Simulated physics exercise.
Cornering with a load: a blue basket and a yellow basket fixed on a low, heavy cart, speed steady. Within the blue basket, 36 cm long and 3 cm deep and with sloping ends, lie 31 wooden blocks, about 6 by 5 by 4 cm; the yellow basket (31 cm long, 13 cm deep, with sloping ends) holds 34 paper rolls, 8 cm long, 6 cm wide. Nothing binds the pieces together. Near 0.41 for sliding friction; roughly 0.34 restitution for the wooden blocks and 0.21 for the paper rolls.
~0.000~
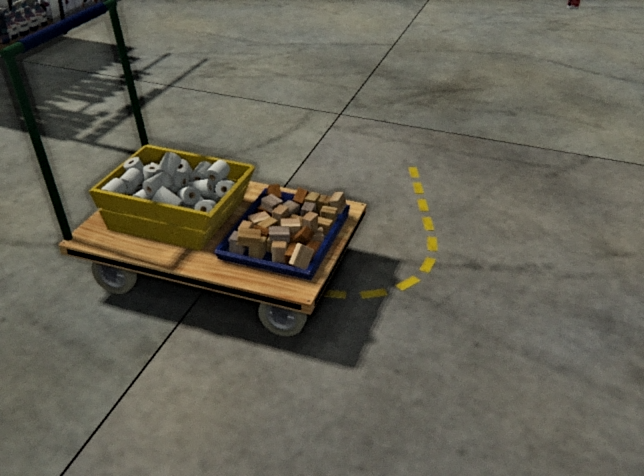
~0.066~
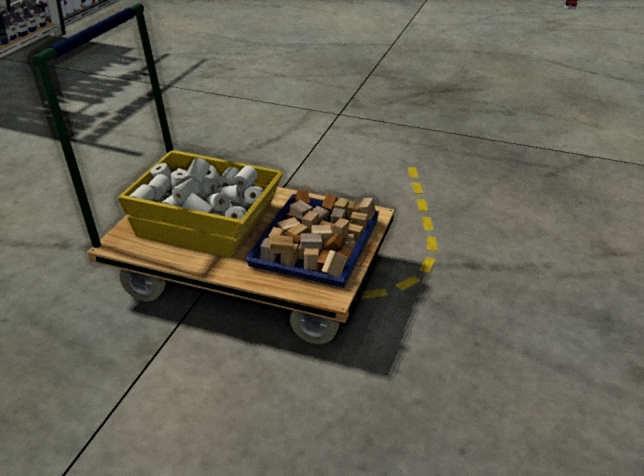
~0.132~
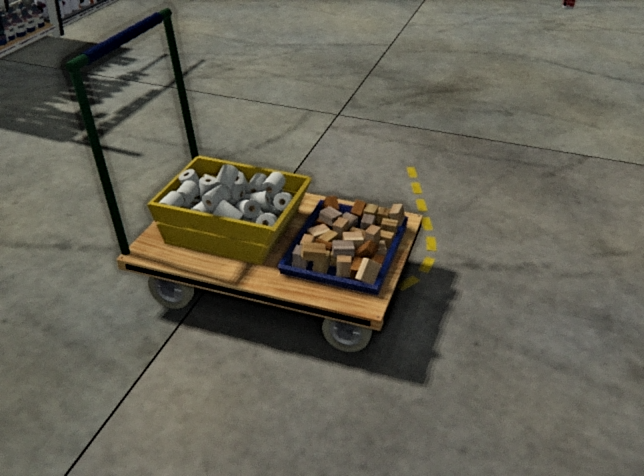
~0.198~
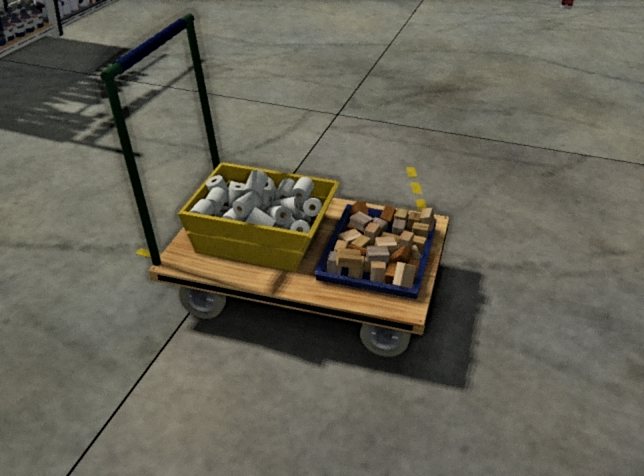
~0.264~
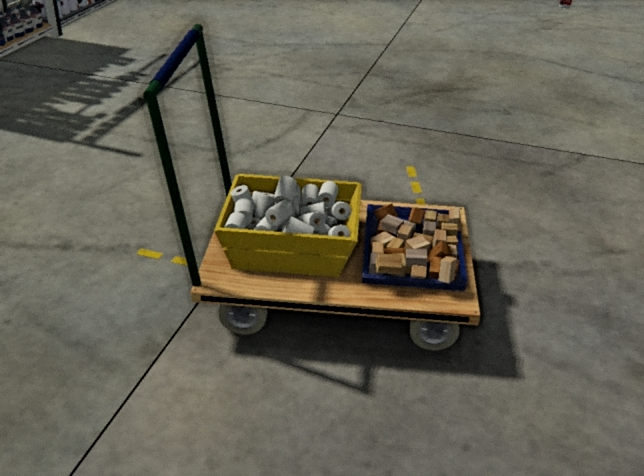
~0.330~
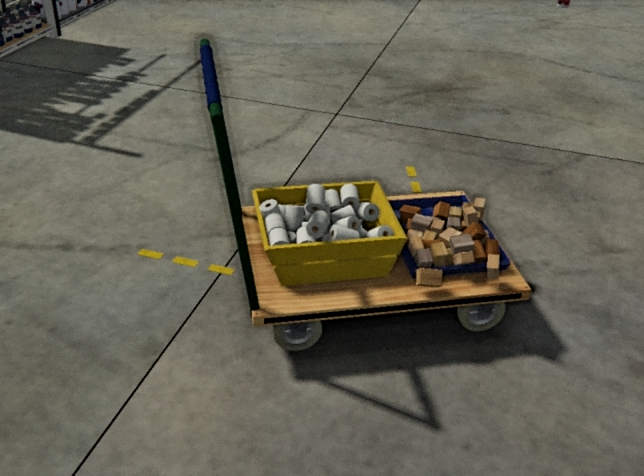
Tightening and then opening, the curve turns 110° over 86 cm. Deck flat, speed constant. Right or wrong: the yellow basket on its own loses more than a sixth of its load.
Wrong, it loses less than a sixth.
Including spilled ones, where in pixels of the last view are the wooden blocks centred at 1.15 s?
Centred roughly at (437, 86).
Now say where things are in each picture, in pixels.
In the first frame (places track the rim corner closest to us here; the camera moves round a little), yellow basket (208, 214); blue basket (309, 270); heading changed by 0°, 0 cm rolled; all still inside.
In the second frame, yellow basket (239, 221); blue basket (342, 278); heading changed by 0°, 10 cm rolled.
In the third frame, yellow basket (272, 228); blue basket (376, 285); heading changed by 0°, 21 cm rolled.
In the fourth frame, yellow basket (308, 235); blue basket (416, 289); heading changed by 3°, 31 cm rolled.
In the fifth frame, yellow basket (353, 239); blue basket (465, 281); heading changed by 13°, 41 cm rolled.
In the sixth frame, yellow basket (403, 237); blue basket (508, 260); heading changed by 28°, 51 cm rolled; 2 out, the lowest block at (429, 278).
After 0.42 s, the blue basket is down by 5 of 31 and the yellow basket has all 34.
After 0.53 s, the blue basket is down by 13 of 31 and the yellow basket has all 34.
After 0.70 s, the blue basket is down by 15 of 31 and the yellow basket is down by 2 of 34.
Final count (at 1.15 s), the blue basket is down by 16 of 31 and the yellow basket is down by 2 of 34. Asked share, 2 of 34, 6 per cent.
